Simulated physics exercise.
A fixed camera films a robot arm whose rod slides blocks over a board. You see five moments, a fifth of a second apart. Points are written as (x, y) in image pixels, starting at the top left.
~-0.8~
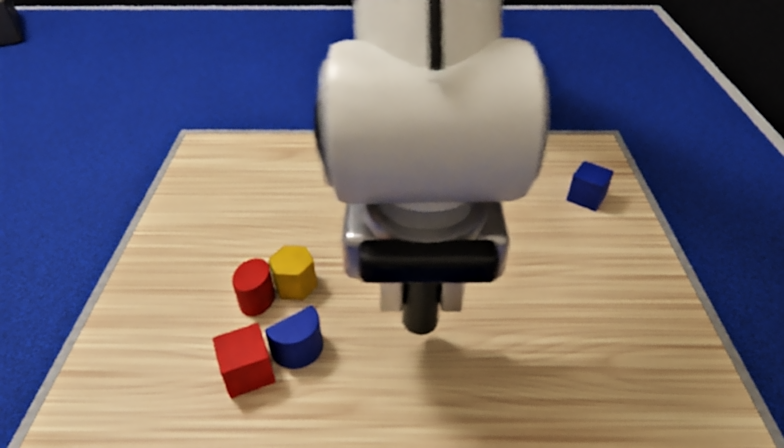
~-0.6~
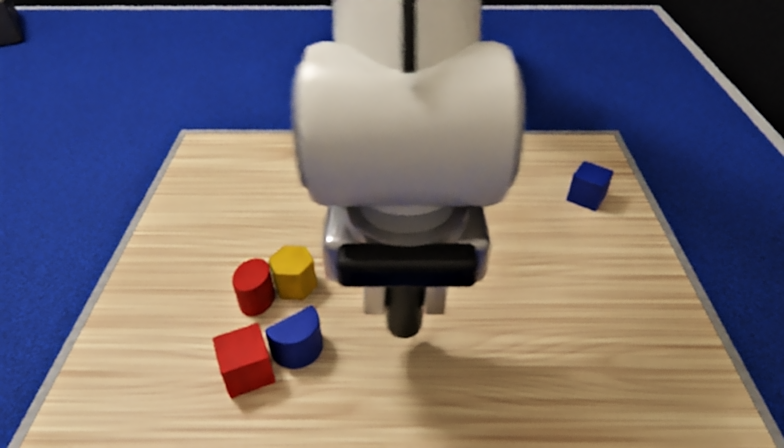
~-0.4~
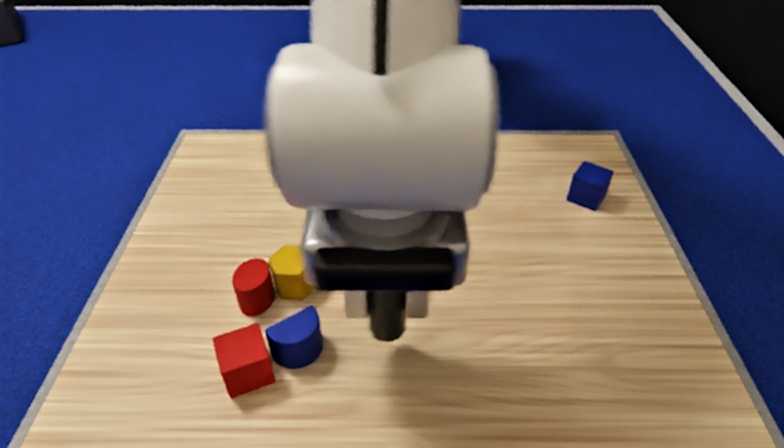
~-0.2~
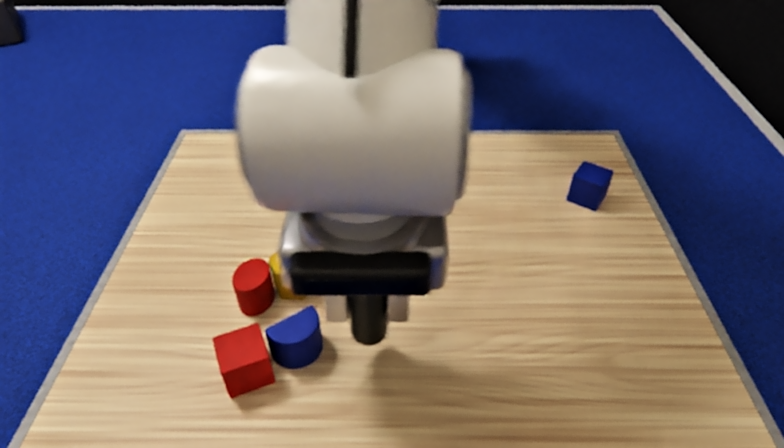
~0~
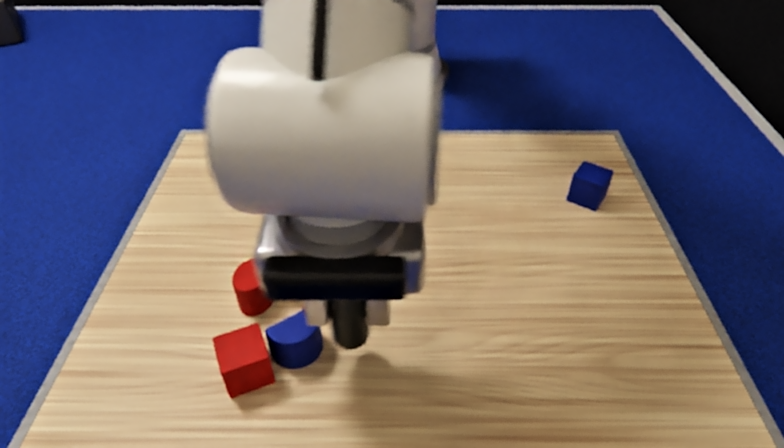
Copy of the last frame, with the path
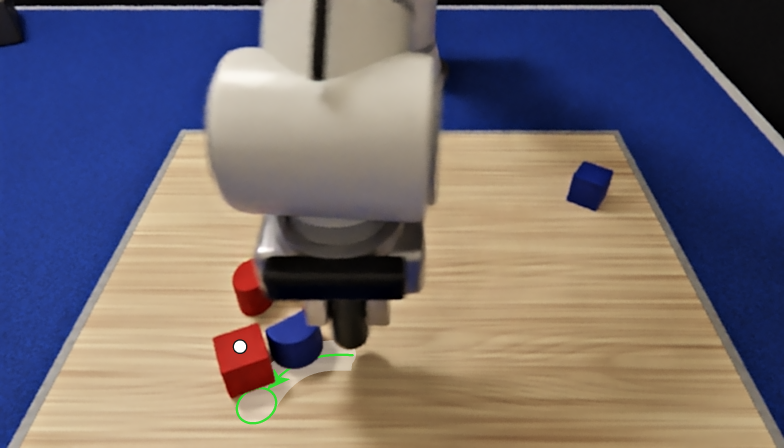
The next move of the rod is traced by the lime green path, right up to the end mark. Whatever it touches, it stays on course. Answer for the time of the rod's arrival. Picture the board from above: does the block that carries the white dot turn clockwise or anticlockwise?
Rotation: Counter-clockwise.
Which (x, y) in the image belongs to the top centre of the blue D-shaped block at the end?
Most likely (256, 324).
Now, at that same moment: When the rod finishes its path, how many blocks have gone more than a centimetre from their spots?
My best guess is that a pair of blocks move over 1 cm.
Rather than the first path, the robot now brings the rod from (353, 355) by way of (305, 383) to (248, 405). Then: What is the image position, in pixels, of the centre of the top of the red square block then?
It sits at (215, 346).
The line goes from (353, 355) via (316, 357) and (281, 375), ending at (257, 405); the dot is on the red square block.
The first path, step by step. Halfway along, rod (292, 345); red square block (218, 351), turned 35° anticlockwise; blue D-shaped block (259, 324), turned 20° clockwise.
At the end, rod (251, 387); red square block (216, 352), turned 35° anticlockwise; yellow six-sided block unmoved; blue D-shaped block (256, 324), turned 30° clockwise.
